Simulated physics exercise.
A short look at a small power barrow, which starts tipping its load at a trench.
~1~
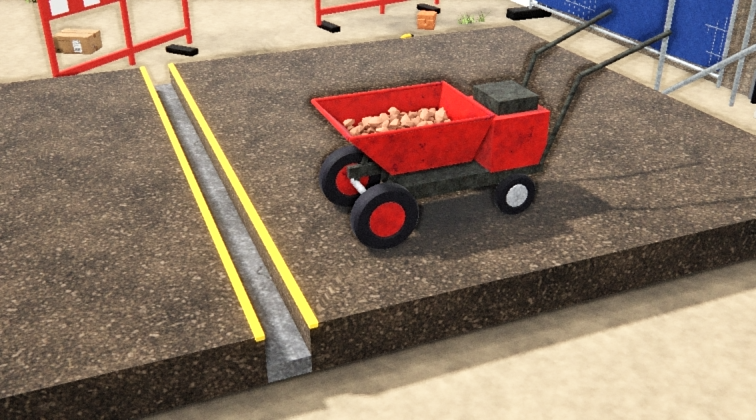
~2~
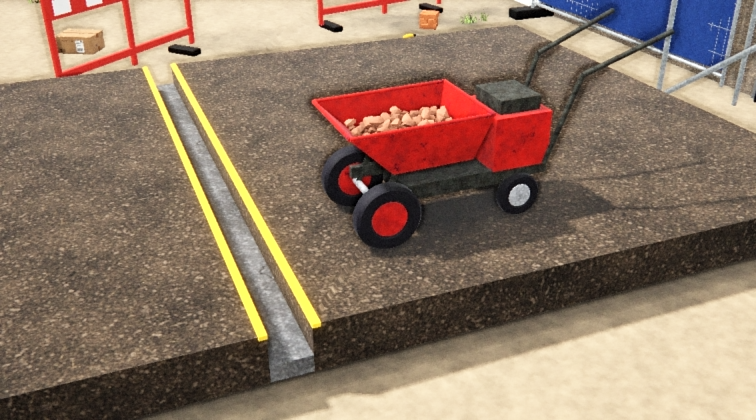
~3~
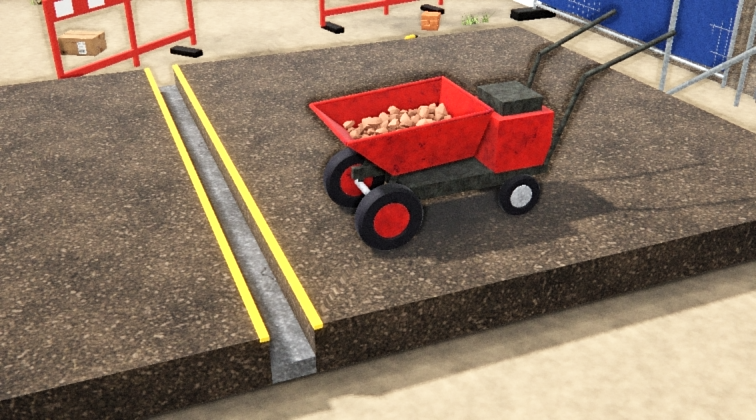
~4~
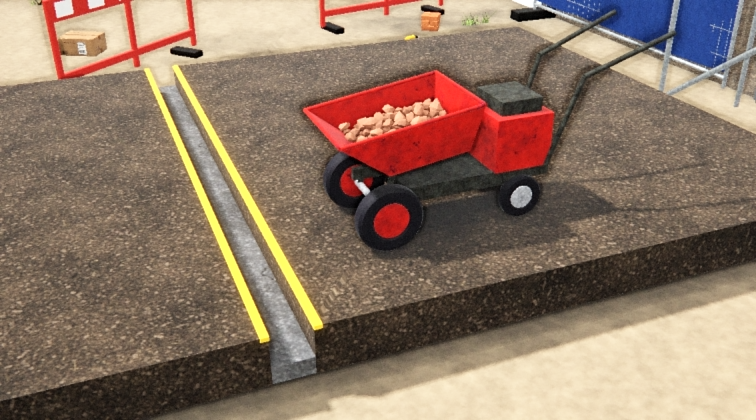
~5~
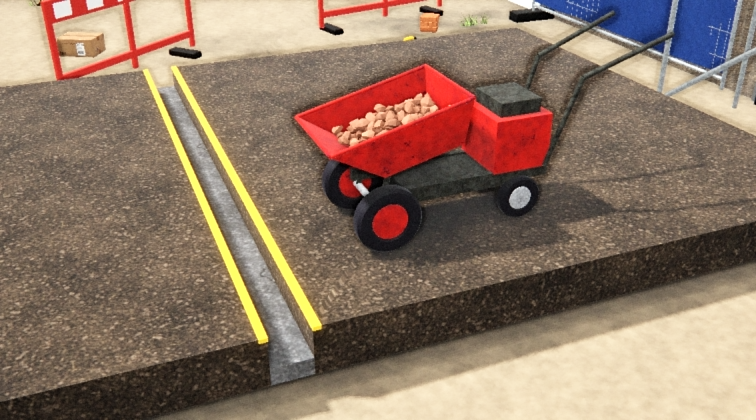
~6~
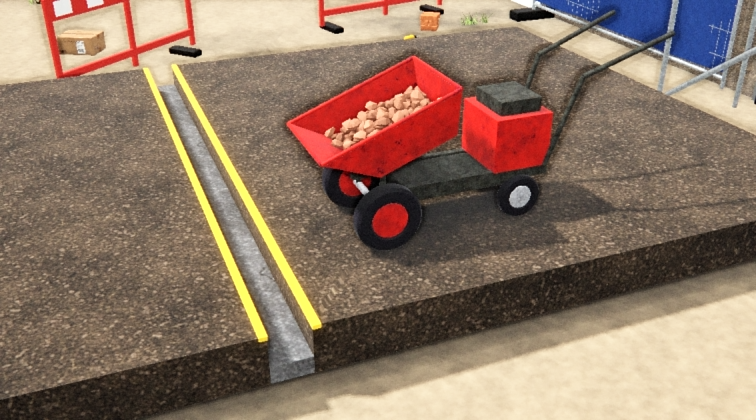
A raised slab of dark, gritty ground on a sandy building site is seen from above at an angle, with red barriers and blue panels behind. A red power barrow with black wheels and handles stands right of a narrow grey trench edged in yellow, its skip holding pinkish-brown lumps. The skip, level at first, tilts slowly forward to the left, its rear rising, while the wheels stay put and the view barely shifts.
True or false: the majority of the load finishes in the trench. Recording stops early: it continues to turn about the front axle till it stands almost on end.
True.
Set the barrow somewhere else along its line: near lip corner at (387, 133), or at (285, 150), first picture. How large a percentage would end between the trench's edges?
50 %, then 0 %.
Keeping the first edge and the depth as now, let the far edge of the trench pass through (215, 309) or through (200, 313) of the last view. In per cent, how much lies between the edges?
For the first it's 100 per cent, for the second 90 per cent.
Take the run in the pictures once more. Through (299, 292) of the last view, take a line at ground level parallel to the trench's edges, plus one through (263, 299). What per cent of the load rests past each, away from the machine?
The first comes to 90 %, the second to 20 %.
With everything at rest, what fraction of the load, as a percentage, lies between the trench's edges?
Near 85 %.
Shortly afterwards, skip tipped steeply; the whole lot in the skip.
Next, skip tipped right over; near a third in the skip; a little short of the trench; near two thirds in or heaped over the trench; only a few beyond it.
Some moments later, skip tipped right over; a little in the skip; a little short of the trench; the bulk in or heaped over the trench; only a few beyond it.
In the end, skip tipped right over; a little in the skip; a little short of the trench; the bulk in or heaped over the trench; only a few beyond it.
